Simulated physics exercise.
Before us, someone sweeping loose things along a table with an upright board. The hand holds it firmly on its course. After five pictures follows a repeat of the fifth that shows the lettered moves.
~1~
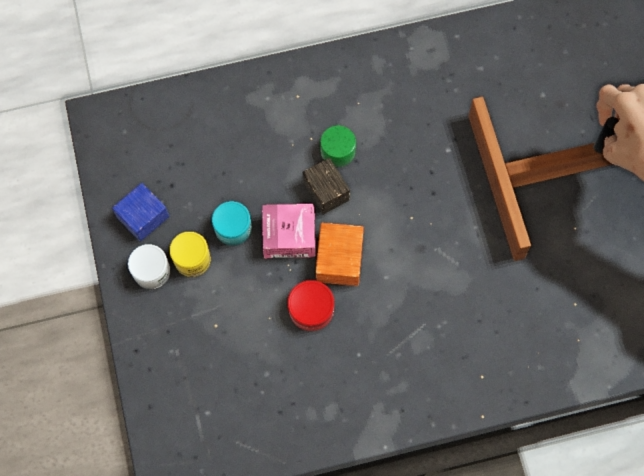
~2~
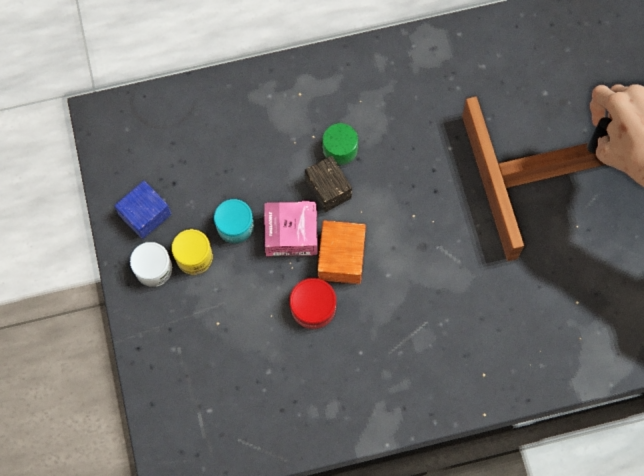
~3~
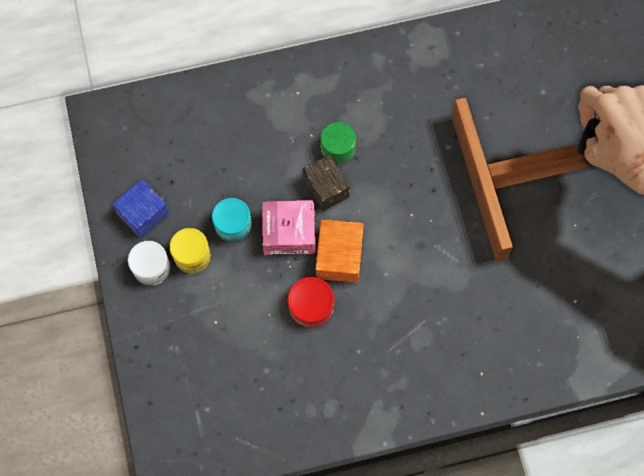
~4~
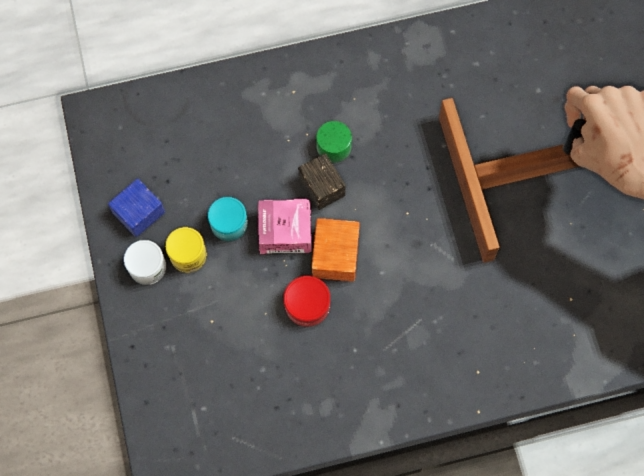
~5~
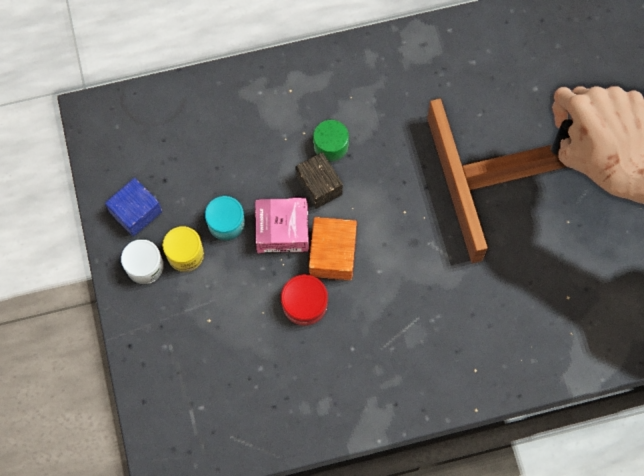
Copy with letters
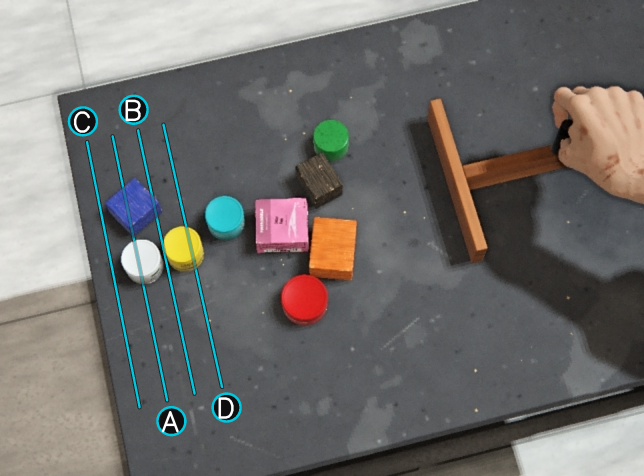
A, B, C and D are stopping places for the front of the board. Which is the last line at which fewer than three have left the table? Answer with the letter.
No farther than B.
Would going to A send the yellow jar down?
Yes.
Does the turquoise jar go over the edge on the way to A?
Yes.
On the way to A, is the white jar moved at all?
Yes.
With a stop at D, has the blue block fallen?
By then, no.
On the marked copy, A at (139, 263); B at (165, 257); C at (112, 269); D at (192, 251).
Following B. Soon after the start, board (354, 197); green pot (311, 143); white jar (142, 262).
Later, board (248, 222); white jar (123, 272); yellow jar (161, 269).
In the end, board (165, 242); blue block over the edge; white jar over the edge; two fallen.
As for the rest, A drops four; C drops six; D is within the limit but short.
